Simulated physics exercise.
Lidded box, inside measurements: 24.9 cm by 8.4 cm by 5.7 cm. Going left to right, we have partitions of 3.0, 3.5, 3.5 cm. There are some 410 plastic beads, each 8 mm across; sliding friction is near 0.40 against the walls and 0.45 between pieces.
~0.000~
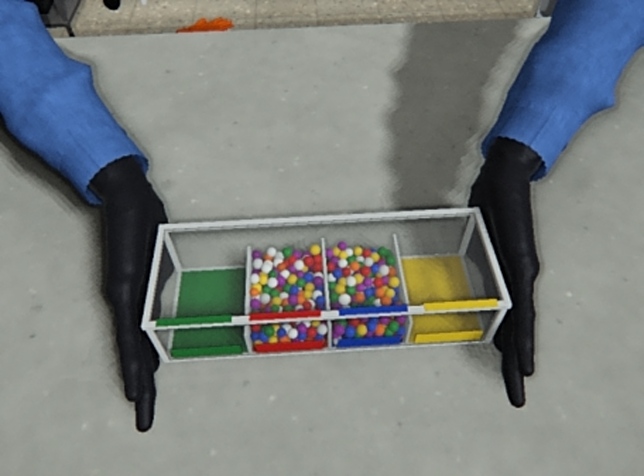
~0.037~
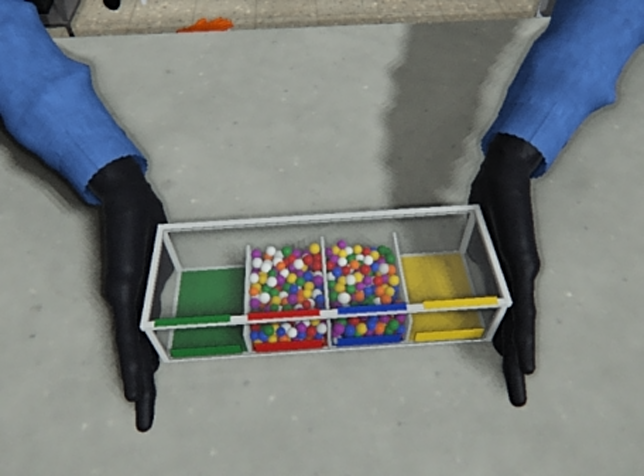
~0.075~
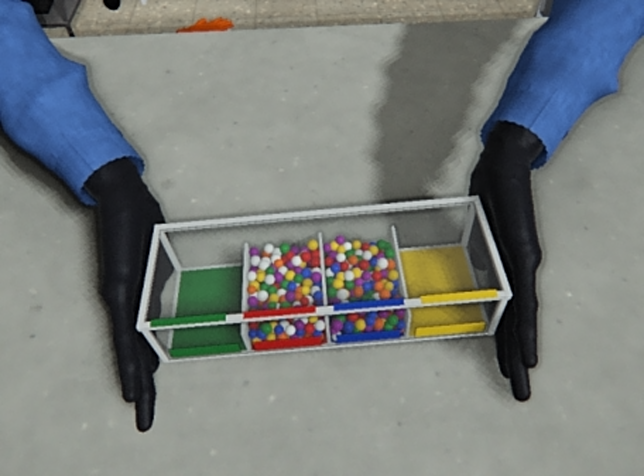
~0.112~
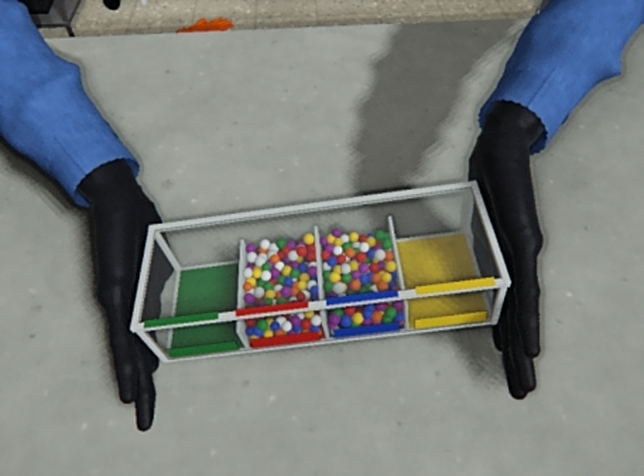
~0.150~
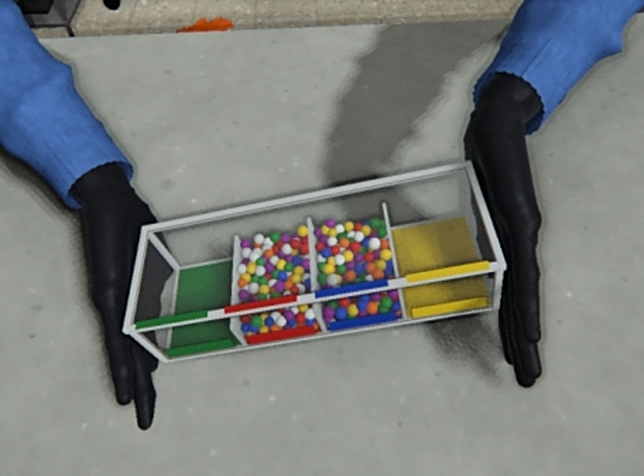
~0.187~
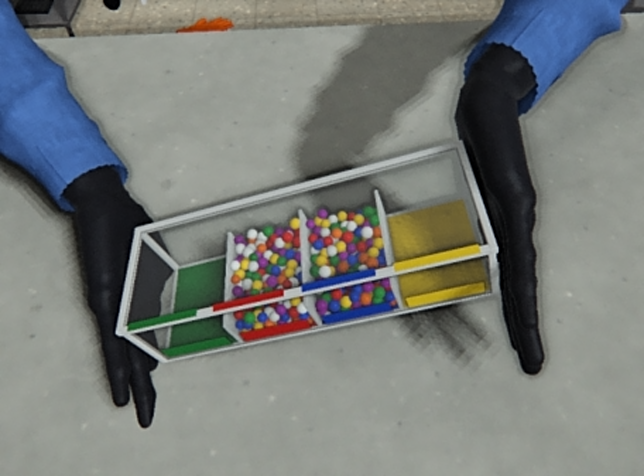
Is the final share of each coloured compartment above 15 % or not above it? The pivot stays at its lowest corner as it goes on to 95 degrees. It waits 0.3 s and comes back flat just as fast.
Red compartment - not above; blue compartment - not above; green compartment - above; yellow compartment - not above.
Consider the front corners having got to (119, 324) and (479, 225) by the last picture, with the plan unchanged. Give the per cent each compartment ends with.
Final per cent - red: 10; blue: 5; green: 85; yellow: 0.
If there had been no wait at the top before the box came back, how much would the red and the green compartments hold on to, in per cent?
Result - red: 15 %; green: 70 %.
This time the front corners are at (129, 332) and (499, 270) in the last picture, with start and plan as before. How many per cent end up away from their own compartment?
Then around 75 percent would end up out of place.
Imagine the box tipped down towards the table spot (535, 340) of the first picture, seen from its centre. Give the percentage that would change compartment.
About 65 per cent.
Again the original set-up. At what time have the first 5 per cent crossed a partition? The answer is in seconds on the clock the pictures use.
Roughly at the 0.65 s mark.
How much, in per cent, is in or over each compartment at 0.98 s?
Red 20 %, blue 20 %, green 60 %, yellow 0 %.
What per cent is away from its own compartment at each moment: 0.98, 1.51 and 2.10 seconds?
65, 85, 85.
After 0.98 s, tilt 95 degrees; red 20 %, blue 20 %, green 60 %.
After 1.51 s, tilt 51 degrees; red 10 %, blue 10 %, green 85 %.
After 2.10 s, tilt 0 degrees; red 10 %, blue 10 %, green 85 %.
By 2.4 s all is still; red 10 %, blue 10 %, green 85 %, yellow 0 %.
